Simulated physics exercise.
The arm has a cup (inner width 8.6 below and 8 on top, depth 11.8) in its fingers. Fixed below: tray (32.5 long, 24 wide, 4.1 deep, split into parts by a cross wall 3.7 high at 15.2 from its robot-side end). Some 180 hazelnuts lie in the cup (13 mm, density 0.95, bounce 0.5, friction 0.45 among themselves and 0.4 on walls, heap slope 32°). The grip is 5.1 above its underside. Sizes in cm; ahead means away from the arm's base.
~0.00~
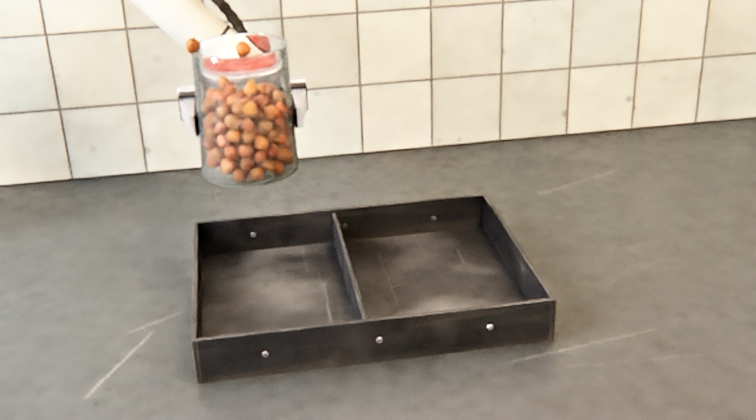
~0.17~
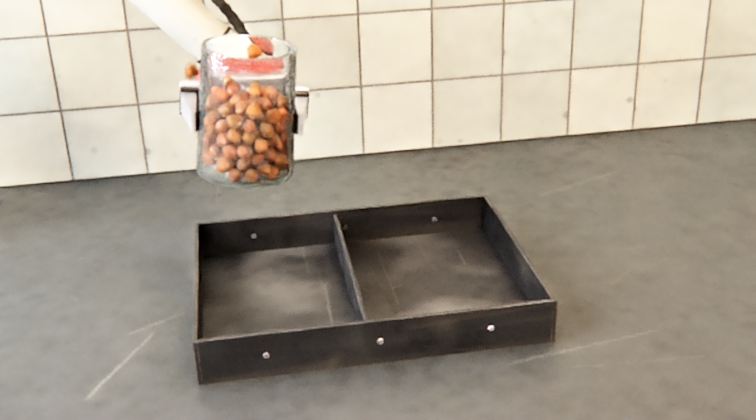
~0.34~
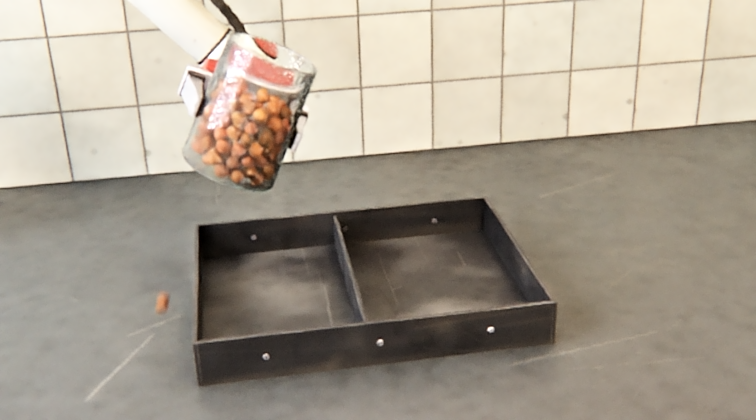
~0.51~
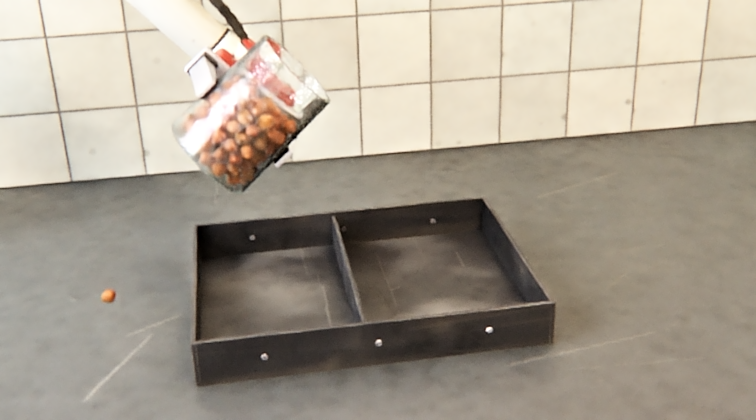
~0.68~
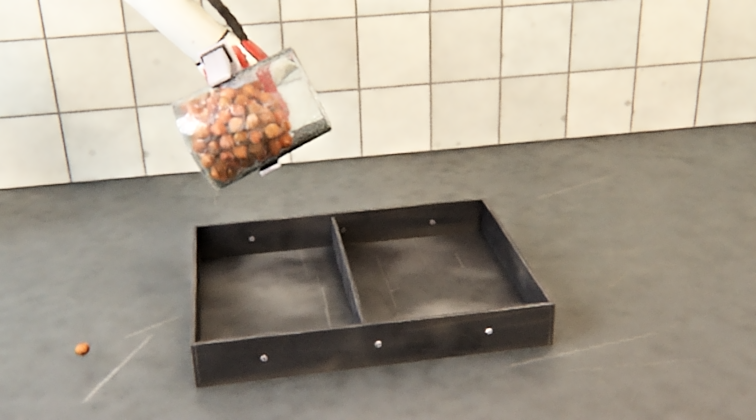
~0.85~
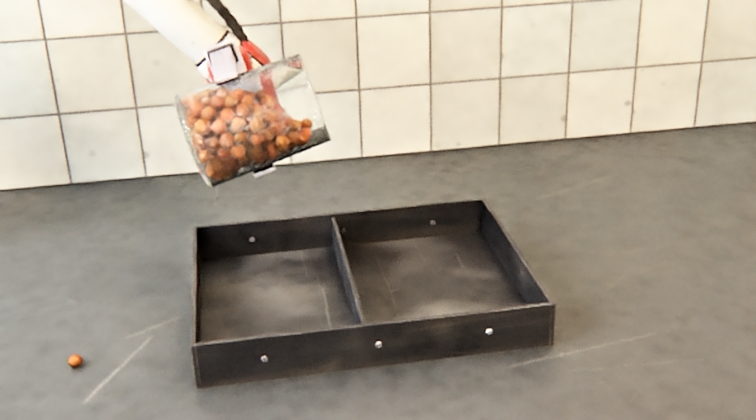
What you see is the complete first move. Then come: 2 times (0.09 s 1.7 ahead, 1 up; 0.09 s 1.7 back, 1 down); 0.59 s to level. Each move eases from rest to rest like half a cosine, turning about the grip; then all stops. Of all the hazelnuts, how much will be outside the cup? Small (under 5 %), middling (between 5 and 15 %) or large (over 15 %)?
Share outside the cup: Middling (between 5 and 15 %).
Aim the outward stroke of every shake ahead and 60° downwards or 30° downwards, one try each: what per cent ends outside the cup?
About 0 and 0 per cent.
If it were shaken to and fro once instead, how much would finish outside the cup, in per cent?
It would be near 5 per cent.
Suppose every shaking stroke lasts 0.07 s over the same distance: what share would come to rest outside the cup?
Then about 20 per cent.
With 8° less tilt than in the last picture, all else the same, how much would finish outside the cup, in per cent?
It would be near 5 per cent.
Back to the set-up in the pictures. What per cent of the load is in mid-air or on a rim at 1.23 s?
Some 7 per cent.
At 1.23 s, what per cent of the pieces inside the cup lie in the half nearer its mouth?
About 45 per cent.
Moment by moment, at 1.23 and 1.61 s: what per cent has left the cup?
About 10, 10.
After 1.23 s, tilted 74° forward, highest piece 22 above the table; 163 in the cup, 1 on the table or floor, 13 in flight or on a rim.
After 1.61 s, tilted 17° forward, highest piece 25 above the table; 159 in the cup, 16 in the far-side part, 1 in the robot-side part, 1 on the table or floor.
After 2.00 s, level, highest piece 24 above the table; 159 in the cup, 16 in the far-side part, 1 in the robot-side part, 1 on the table or floor.
After 3.05 s, level, highest piece 24 above the table; 159 in the cup, 16 in the far-side part, 1 in the robot-side part, 1 on the table or floor.
At rest, 159 in the cup, 16 in the far-side part, 1 in the robot-side part, 1 on the table or floor. That is 10 % outside the cup.
